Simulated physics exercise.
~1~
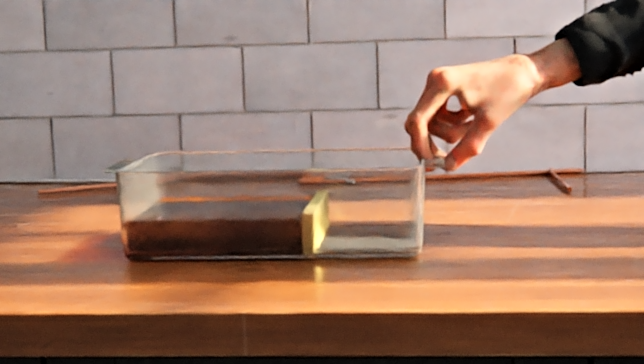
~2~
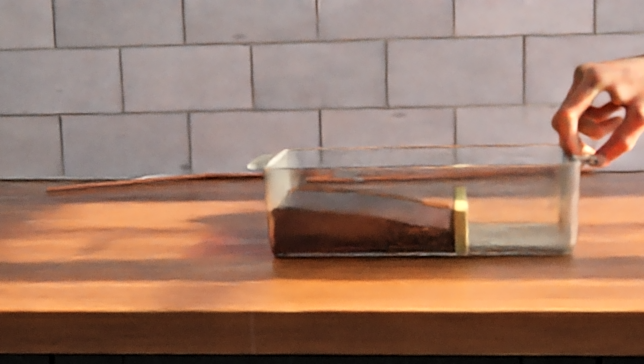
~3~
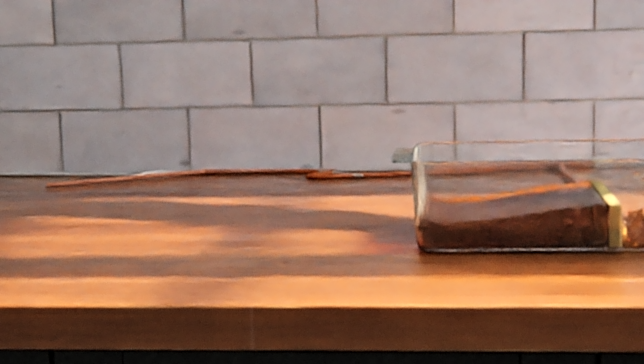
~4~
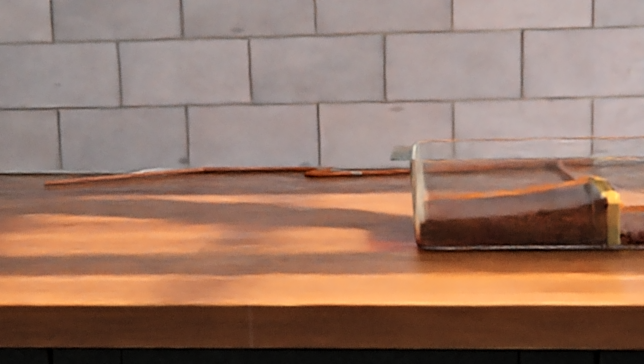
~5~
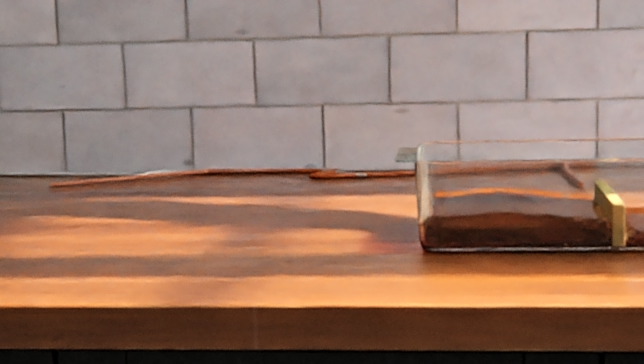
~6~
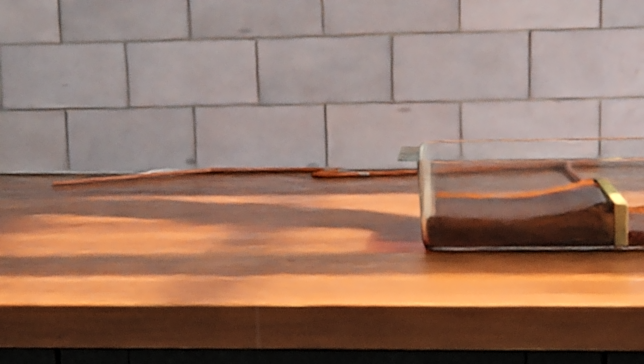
The clip opens on a wooden worktop before a pale tiled wall, where a hand grips the right end of a clear oblong tub. Dark tea fills the part left of a low yellowish divider, while the right part looks empty. The hand pulls the tub to the right, and the tea's surface slopes as it travels. The tub slides on until its right end is out of view, and some tea now shows beyond the divider. It then stays put, the tea settling with most still on the left.
